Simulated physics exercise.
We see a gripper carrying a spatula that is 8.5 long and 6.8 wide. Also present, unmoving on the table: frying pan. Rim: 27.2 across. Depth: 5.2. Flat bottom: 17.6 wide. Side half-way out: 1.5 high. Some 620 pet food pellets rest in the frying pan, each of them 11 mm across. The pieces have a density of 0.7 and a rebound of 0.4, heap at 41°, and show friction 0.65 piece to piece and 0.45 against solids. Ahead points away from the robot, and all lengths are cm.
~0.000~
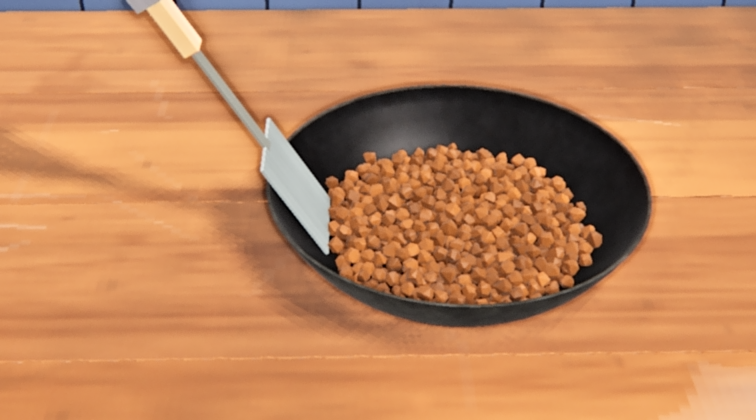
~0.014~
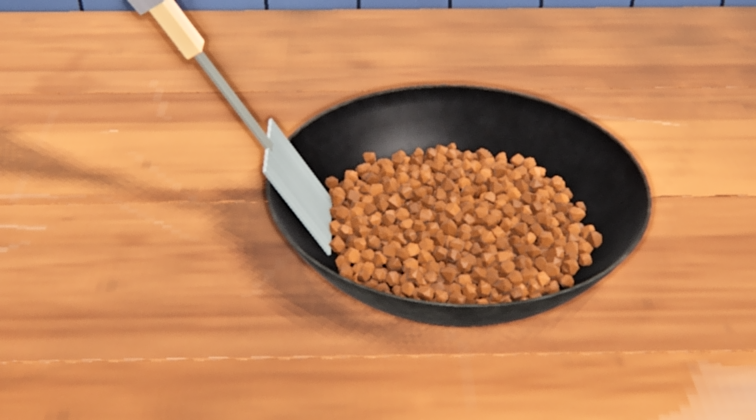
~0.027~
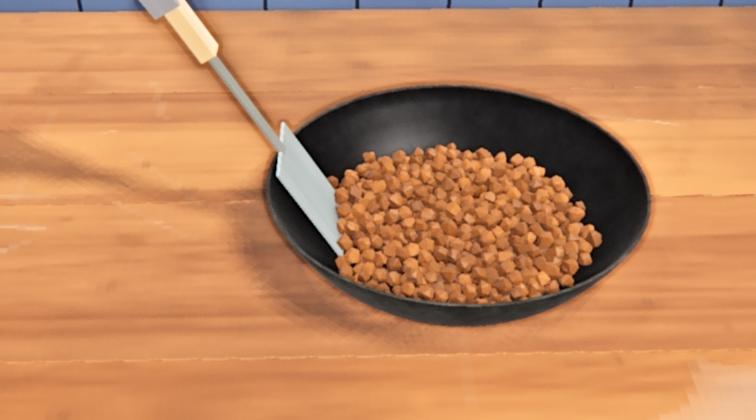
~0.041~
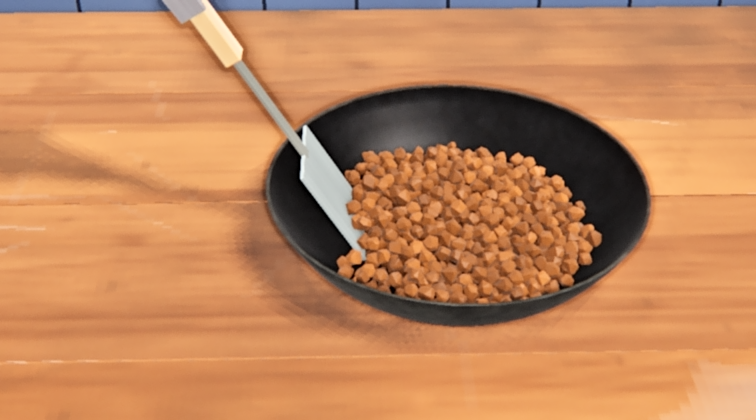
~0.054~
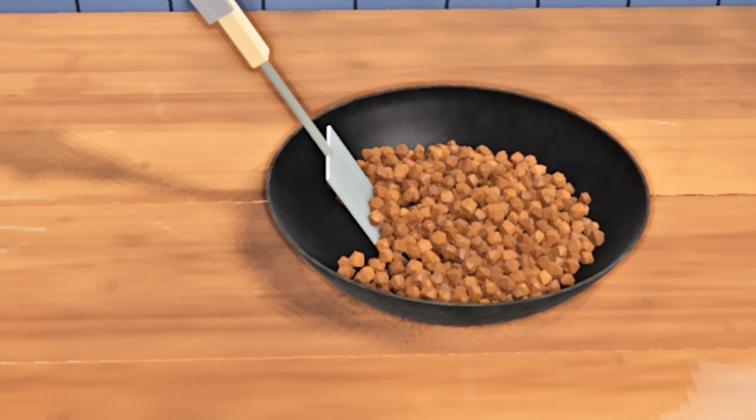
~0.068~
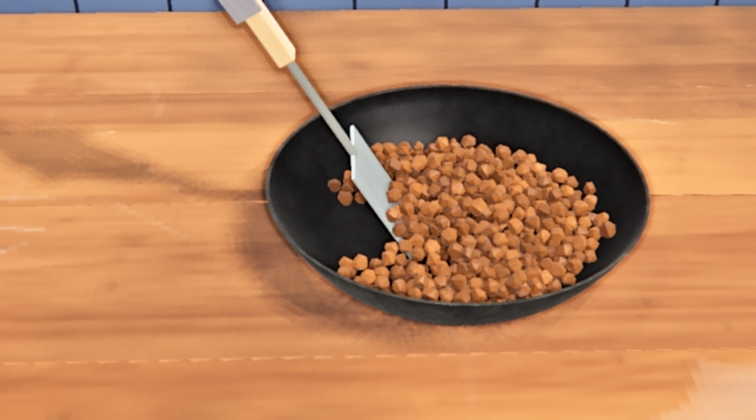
In the video, a spatula stands at the left side of a black frying pan of brown pellets on a wooden table, then moves right through them, pushing many rightward while a few remain behind on its left.
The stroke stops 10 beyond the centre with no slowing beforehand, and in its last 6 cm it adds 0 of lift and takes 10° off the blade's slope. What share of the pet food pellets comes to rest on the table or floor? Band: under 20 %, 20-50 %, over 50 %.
20-50 %.
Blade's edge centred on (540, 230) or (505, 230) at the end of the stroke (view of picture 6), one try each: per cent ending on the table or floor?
Respectively about 5 and 0 percent end on the table or floor.
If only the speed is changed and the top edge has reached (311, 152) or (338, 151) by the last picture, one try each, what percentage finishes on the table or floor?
Near 15 per cent in the first try and near 20 per cent in the second.
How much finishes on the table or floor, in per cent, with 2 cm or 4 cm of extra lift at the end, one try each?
First try around 30 percent, second try around 30 percent.
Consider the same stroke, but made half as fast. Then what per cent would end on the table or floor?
The share on the table or floor would be about 15 percent.
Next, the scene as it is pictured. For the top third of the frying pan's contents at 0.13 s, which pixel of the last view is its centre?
(530, 189).
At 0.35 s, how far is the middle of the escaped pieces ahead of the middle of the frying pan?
The distance is around 20 cm.
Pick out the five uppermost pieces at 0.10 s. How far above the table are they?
Height: Approx. 7 cm.
After 0.10 s, sloping 60°, highest piece 8 above the table; 618 in the frying pan.
After 0.13 s, sloping 58°, highest piece 9 above the table; 618 in the frying pan.
After 0.35 s, sloping 50°, highest piece 12 above the table; 456 in the frying pan, 74 on the table or floor, 88 on the blade or in flight.
After 1.40 s, sloping 50°, highest piece 6 above the table; 456 in the frying pan, 162 on the table or floor.
At rest, 456 in the frying pan, 162 on the table or floor. That is 26 % on the table or floor.
